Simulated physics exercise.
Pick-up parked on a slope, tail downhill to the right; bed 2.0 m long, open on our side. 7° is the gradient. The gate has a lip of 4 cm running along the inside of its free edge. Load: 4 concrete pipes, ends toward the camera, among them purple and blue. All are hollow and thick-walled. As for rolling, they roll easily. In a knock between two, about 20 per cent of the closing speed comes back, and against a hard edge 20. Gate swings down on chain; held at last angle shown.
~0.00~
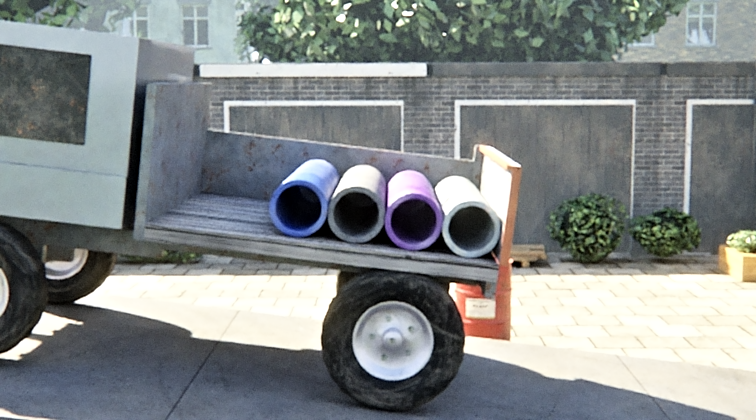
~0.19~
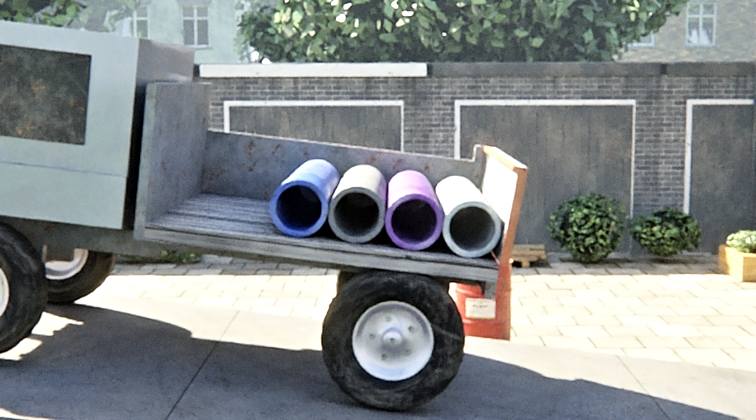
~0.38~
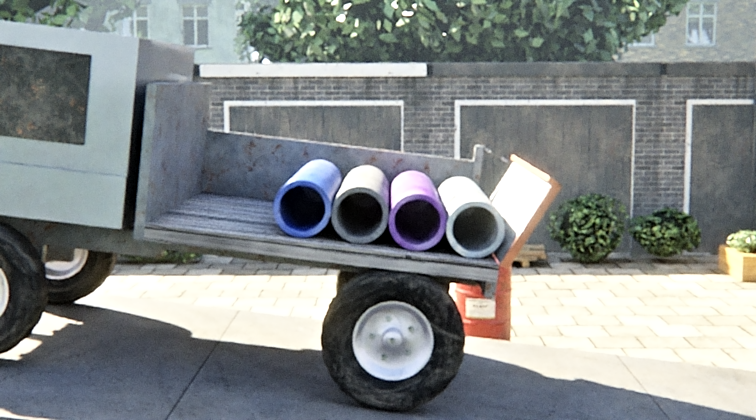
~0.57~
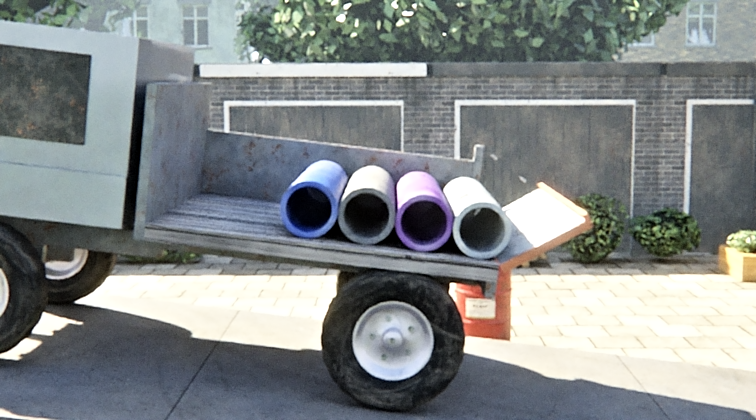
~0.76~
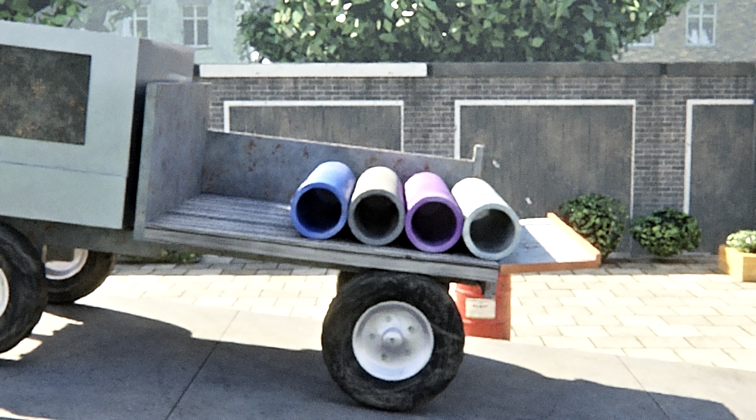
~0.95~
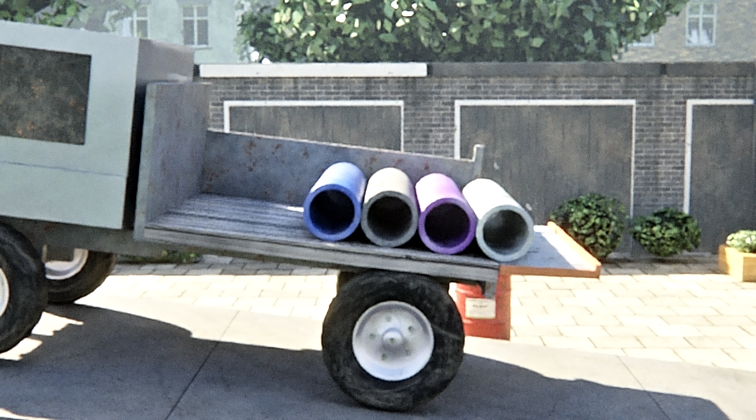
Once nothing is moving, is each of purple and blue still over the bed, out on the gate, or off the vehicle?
Once nothing moves: Purple pipe - out on the gate; blue - still over the bed.
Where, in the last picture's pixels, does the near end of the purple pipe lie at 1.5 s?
Position: About (495, 231).
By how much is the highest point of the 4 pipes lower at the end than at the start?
Roughly 10 cm.
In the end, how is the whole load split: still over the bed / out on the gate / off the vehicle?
The numbers run 2, 2, 0 in that sequence.
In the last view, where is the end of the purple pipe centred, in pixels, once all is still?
(523, 233), roughly.
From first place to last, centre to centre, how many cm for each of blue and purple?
Blue about 60; purple about 60.
After 1.2 s, purple is on the bed, 20 cm short of the hinge, rolling right; blue is on the bed, 90 cm short of the hinge, rolling right; 0 gone off the back.
After 1.5 s, purple is on the bed, 5 cm short of the hinge, rolling right; blue is on the bed, 70 cm short of the hinge, rolling right; 0 gone off the back.
After 1.7 s, purple is on the gate, 10 cm past the hinge, rolling right; blue is on the bed, 60 cm short of the hinge, rolling right; 0 gone off the back.
At rest (2.0 s), purple is on the gate, 15 cm past the hinge; blue is on the bed, 55 cm short of the hinge; 0 gone off the back.
